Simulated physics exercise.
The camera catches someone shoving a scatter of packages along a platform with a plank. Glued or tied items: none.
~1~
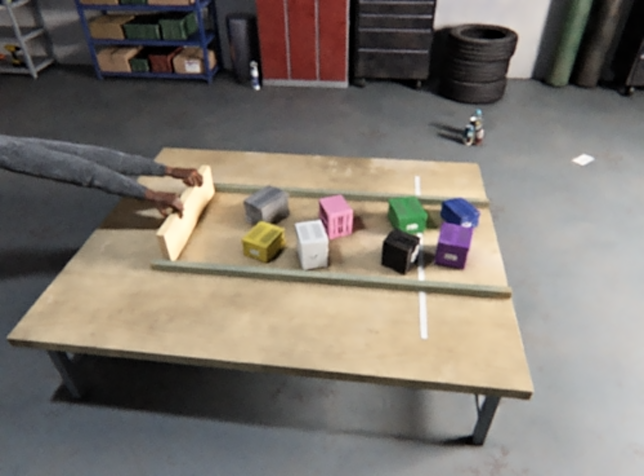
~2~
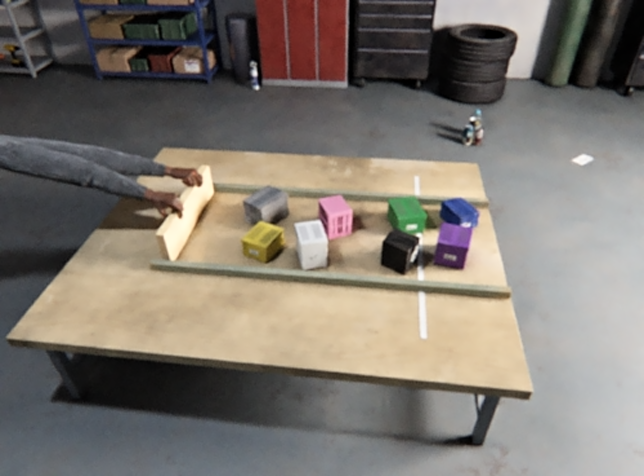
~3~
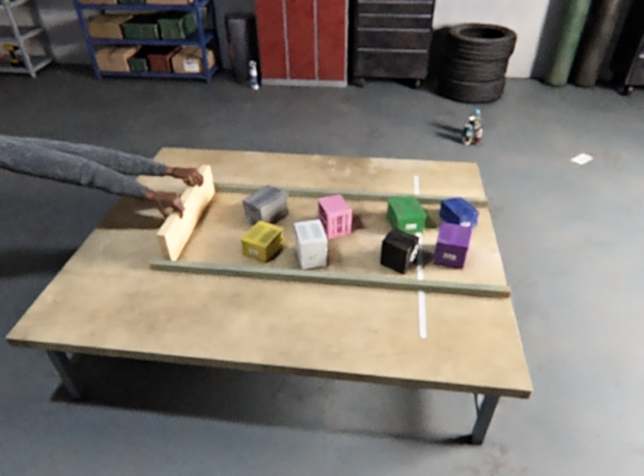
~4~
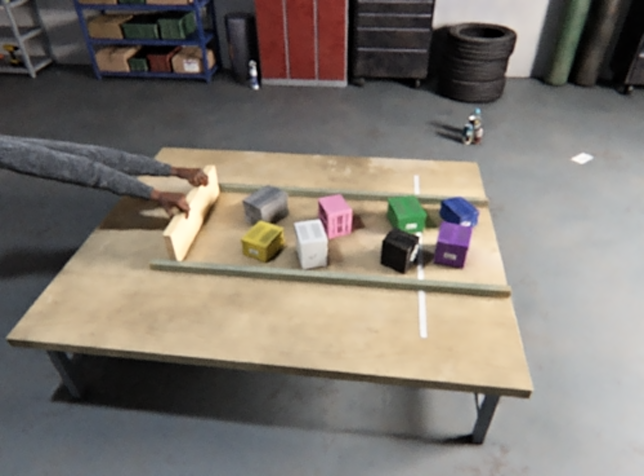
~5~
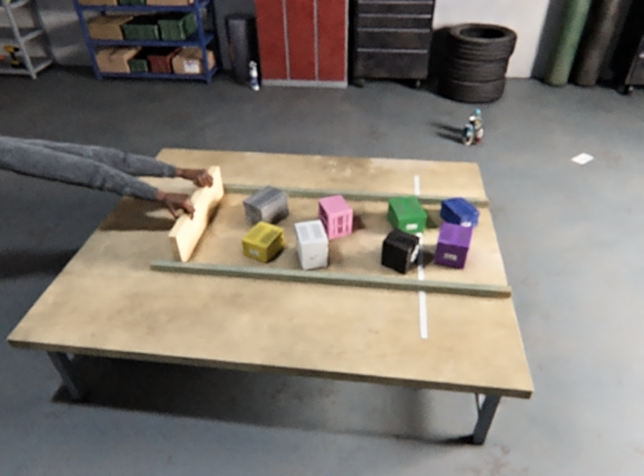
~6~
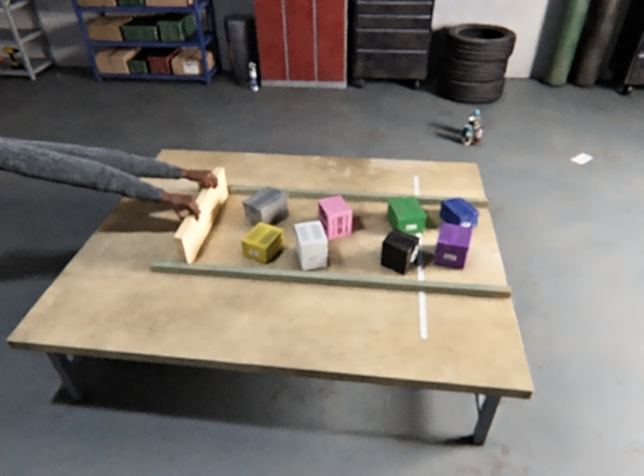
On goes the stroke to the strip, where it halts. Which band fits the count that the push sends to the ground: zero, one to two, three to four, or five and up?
Watching this, the number dropping off is one to two.
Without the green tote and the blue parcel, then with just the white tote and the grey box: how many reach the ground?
The count is 1 in the first case and 0 in the second.
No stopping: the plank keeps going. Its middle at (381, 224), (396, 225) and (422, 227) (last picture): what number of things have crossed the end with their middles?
In order, that gives 0, then 0, then 2.
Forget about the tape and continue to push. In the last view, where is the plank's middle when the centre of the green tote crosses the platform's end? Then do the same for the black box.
The green tote gives roughly (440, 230), the black box roughly (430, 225).
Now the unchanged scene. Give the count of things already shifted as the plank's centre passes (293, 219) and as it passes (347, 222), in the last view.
So far 4, and 6 at the second.
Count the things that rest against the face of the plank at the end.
That makes 2.
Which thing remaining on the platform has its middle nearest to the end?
The blue parcel.
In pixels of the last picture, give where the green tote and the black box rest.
I'd put one close to (471, 219) and the other close to (496, 255).
Soon after, none off yet; blue parcel at rest near (459, 214); purple tote at rest near (453, 246); green tote at rest near (406, 216).
After that, none off yet; blue parcel at rest near (459, 214); purple tote at rest near (453, 246); green tote displaced a little near (413, 216).
In the end, the number that fall off is one or two; gone, purple tote.
